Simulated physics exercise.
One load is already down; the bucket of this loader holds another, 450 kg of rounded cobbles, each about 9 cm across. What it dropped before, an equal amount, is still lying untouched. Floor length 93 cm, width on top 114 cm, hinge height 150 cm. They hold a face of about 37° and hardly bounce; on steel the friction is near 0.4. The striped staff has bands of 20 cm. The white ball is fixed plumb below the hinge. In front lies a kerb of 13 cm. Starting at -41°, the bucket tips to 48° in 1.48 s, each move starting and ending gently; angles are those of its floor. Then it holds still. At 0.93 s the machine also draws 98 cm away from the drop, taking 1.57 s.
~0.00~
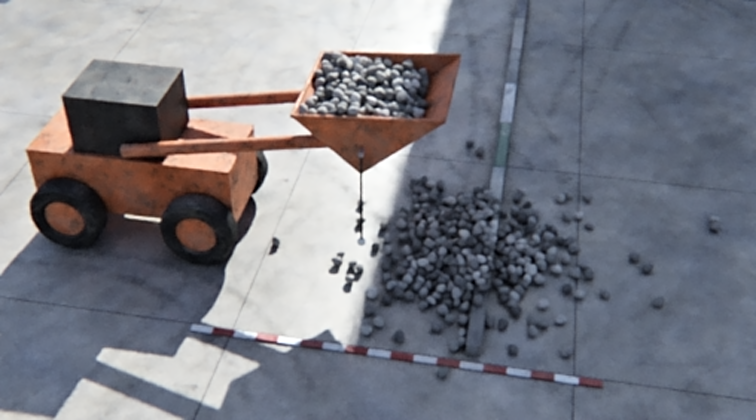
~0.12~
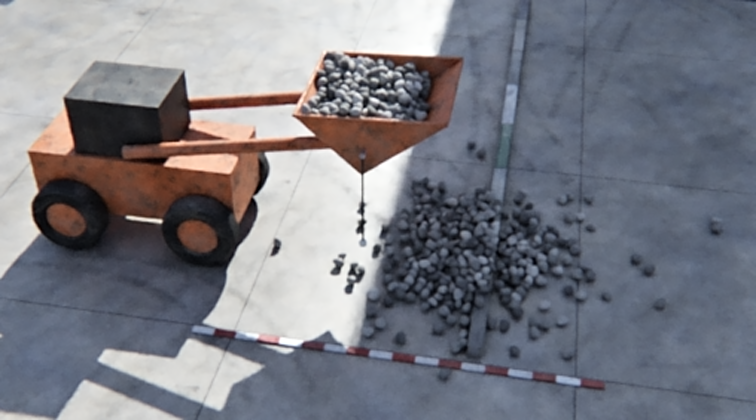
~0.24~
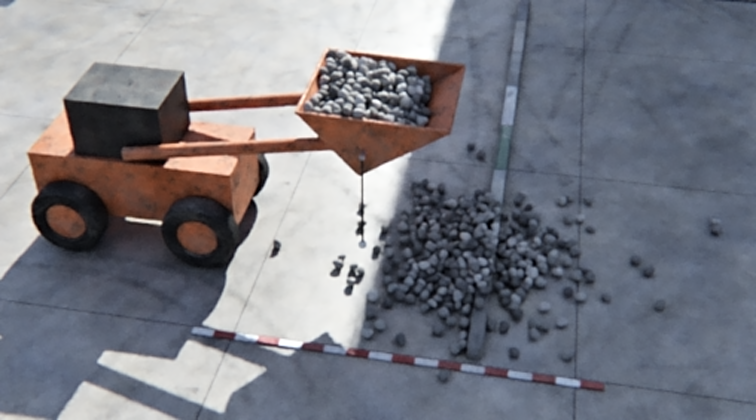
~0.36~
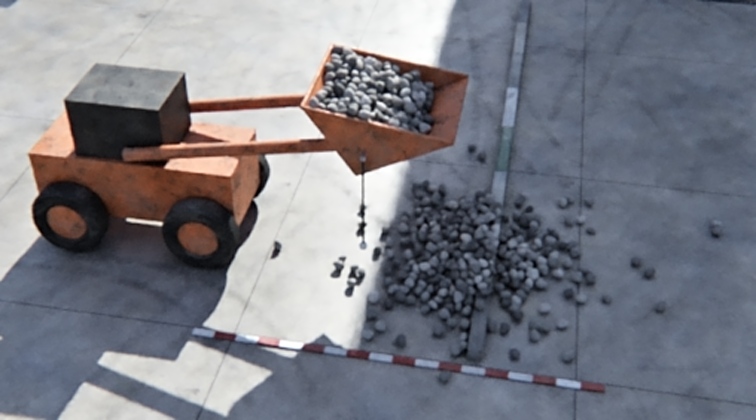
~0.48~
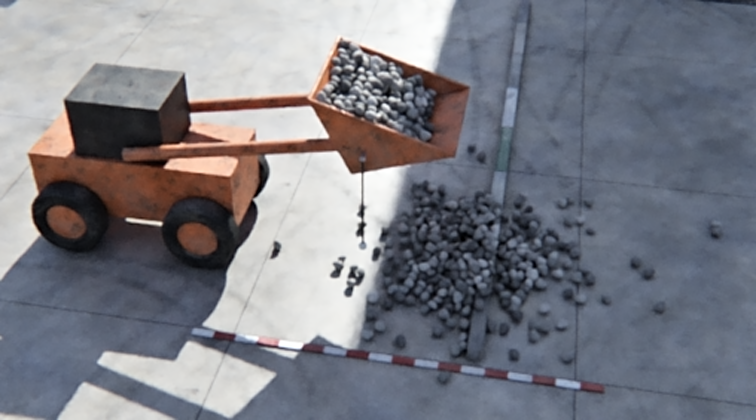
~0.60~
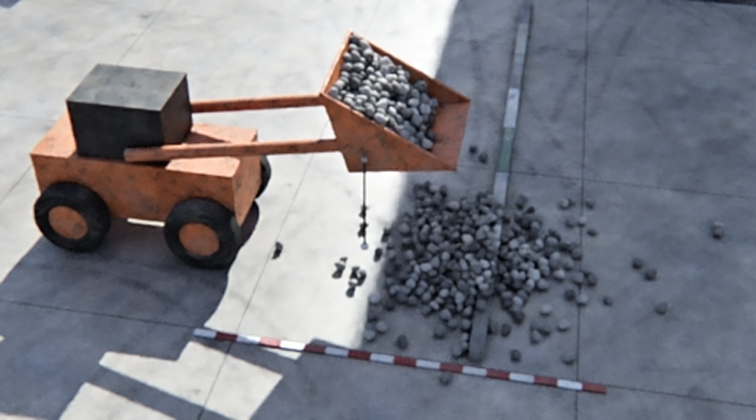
On a concrete floor, an orange loader gradually tilts its raised bucket of grey stones.
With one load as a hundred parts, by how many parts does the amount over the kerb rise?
Roughly 5 per cent of a load more.
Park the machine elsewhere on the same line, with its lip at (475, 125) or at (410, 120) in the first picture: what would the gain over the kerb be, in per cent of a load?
About 25 and 0 per cent.
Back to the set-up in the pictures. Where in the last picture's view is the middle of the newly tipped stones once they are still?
Their middle is at about (423, 246).
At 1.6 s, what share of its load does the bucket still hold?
Roughly 5 per cent is still inside.
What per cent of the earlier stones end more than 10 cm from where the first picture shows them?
About 15 per cent.
After 1.1 s the floor is at 34°; in per cent of one load, 95 in the bucket, 80 on this side of the kerb, 24 over the kerb; the foremost stones are at (649, 263).
After 1.6 s the floor is at 48°; in per cent of one load, 6 in the bucket, 169 on this side of the kerb, 25 over the kerb; the foremost stones are at (649, 263).
After 3.0 s the floor is at 48°; in per cent of one load, 0 in the bucket, 171 on this side of the kerb, 29 over the kerb; the foremost stones are at (649, 263).
After 5.7 s the floor is at 48°; in per cent of one load, 0 in the bucket, 171 on this side of the kerb, 29 over the kerb; the foremost stones are at (649, 263). Net gain over the kerb, 5.
